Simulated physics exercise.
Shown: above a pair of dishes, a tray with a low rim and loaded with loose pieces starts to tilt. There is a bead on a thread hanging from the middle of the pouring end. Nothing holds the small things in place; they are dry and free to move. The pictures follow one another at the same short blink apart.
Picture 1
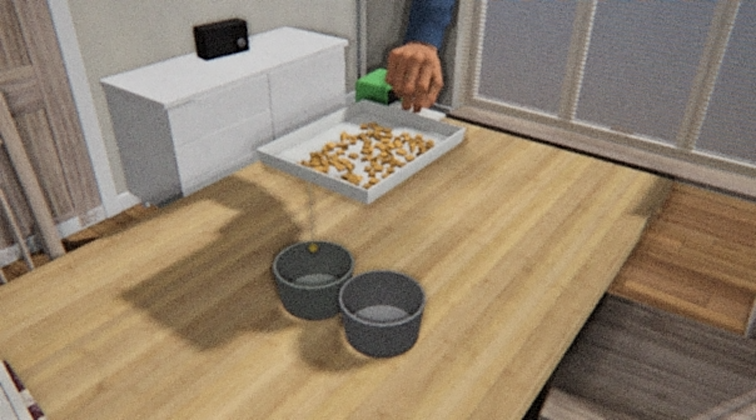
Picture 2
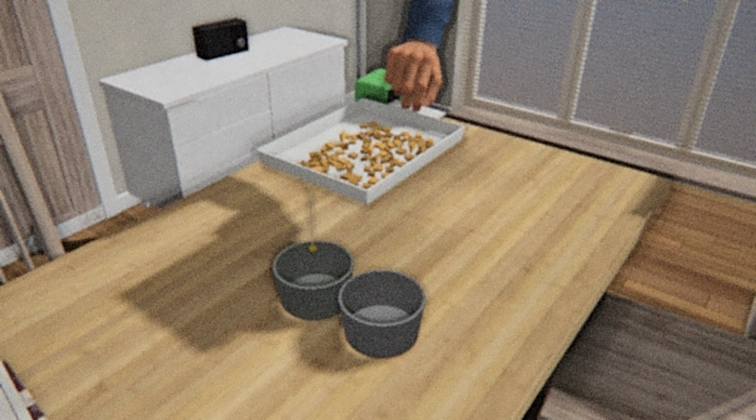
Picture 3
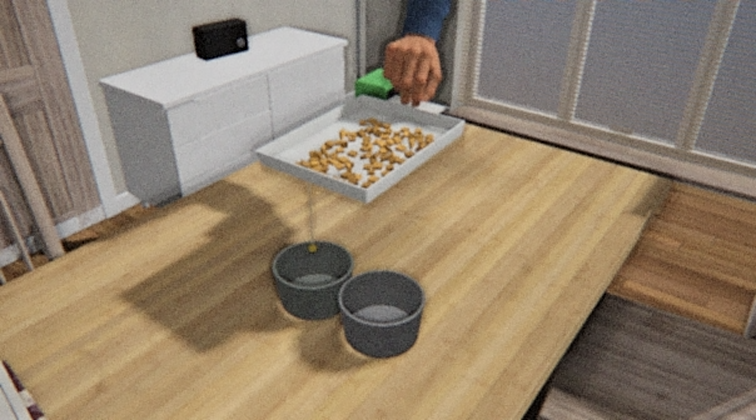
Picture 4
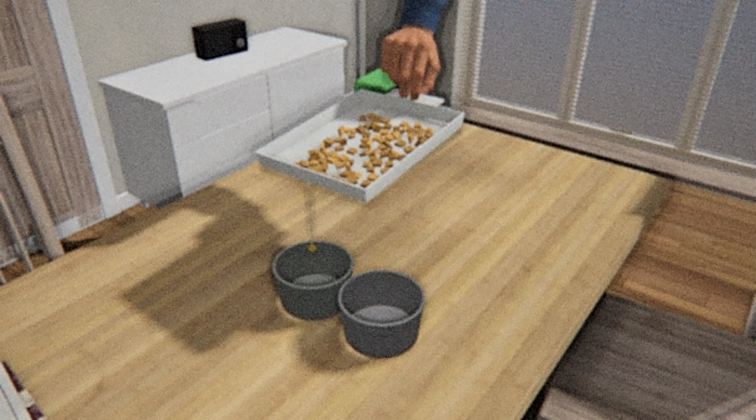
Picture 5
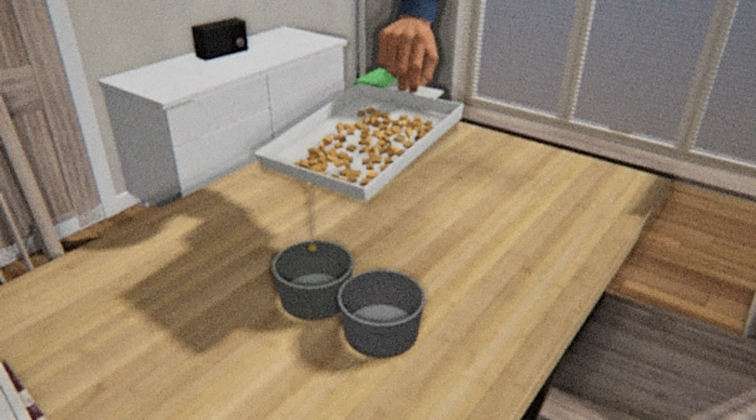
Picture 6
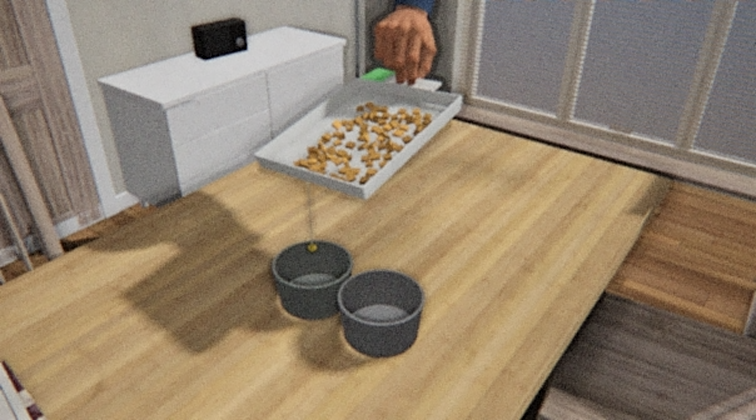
To begin with, a hand holds the far side of a pale, low-rimmed tray of small golden-brown pieces above two dark dishes on a wooden table. The hand then shifts slightly left as the tray's far side rises a little, tilting it gently while the pieces stay spread across it.
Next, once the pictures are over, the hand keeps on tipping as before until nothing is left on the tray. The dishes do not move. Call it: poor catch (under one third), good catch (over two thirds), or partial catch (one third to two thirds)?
Poor catch.
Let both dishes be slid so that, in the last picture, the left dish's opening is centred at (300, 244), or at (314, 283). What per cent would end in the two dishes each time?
Around 30 and around 10 per cent, in that order.
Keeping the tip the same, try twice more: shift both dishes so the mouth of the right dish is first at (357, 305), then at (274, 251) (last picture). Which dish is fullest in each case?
Outcome A - the left-side one; outcome B - the right-side one.
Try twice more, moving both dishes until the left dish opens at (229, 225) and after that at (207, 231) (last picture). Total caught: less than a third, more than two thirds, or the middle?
Spot one, more than two thirds; spot two, over two thirds.
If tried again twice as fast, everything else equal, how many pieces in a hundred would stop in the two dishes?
That works out at some 20 per cent.
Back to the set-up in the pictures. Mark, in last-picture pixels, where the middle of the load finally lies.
Somewhere around (258, 283) in the last picture.
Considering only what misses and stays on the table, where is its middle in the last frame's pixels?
Their resting centre is at about (252, 283).
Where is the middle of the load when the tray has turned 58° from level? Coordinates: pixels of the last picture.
Around (308, 148).
Just after the last frame, tray tipped steeply; every one on the tray.
A moment on, tray tipped right over; the larger part on the tray; just a few in the left dish; about a tenth outside both; just a few in the air.
Further on, tray tipped past a quarter turn; roughly a quarter in the left dish; the larger part outside both.
When it is over, tray tipped past a quarter turn; not one in the right dish; roughly a quarter in the left dish; the larger part outside both.
